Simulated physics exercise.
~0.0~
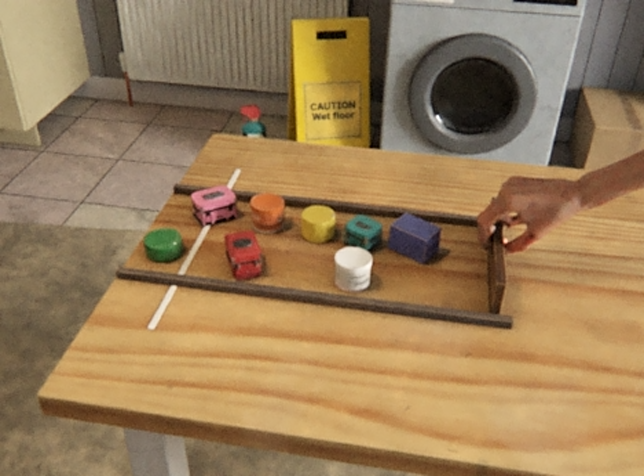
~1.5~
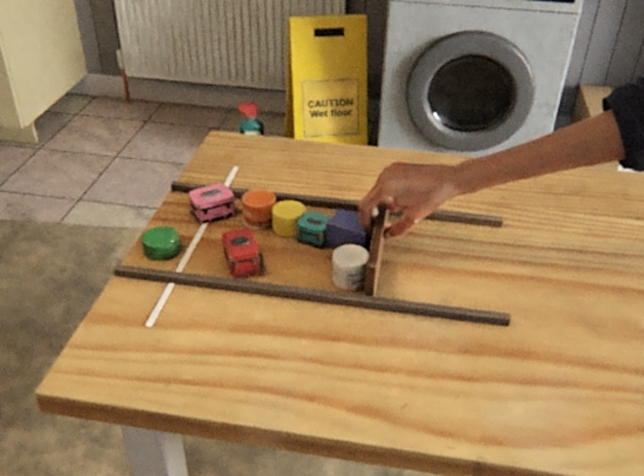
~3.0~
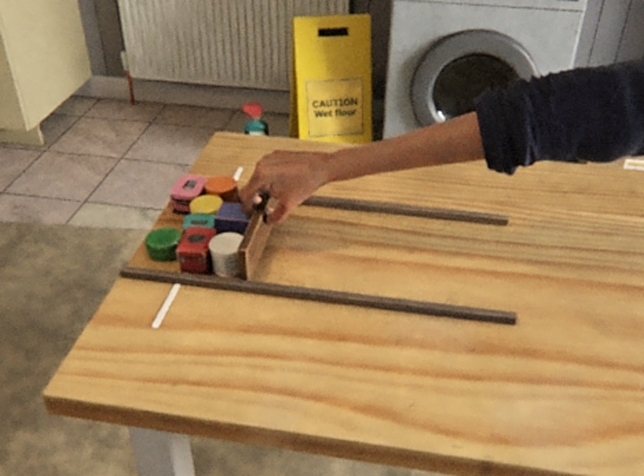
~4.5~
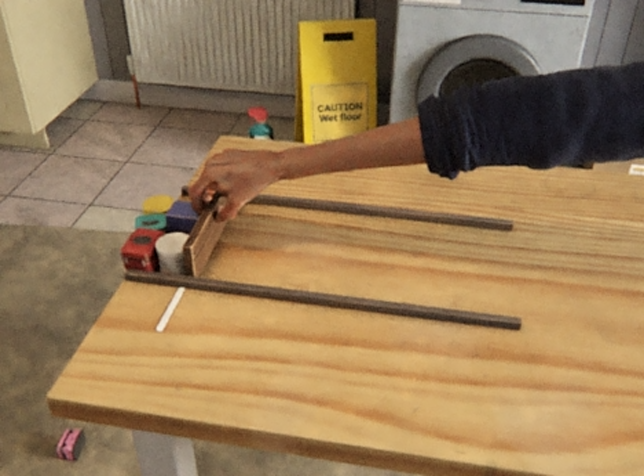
A hand sliding an upright wooden board left along a tabletop channel, bunching colourful little objects together, the pink one ending on the floor.
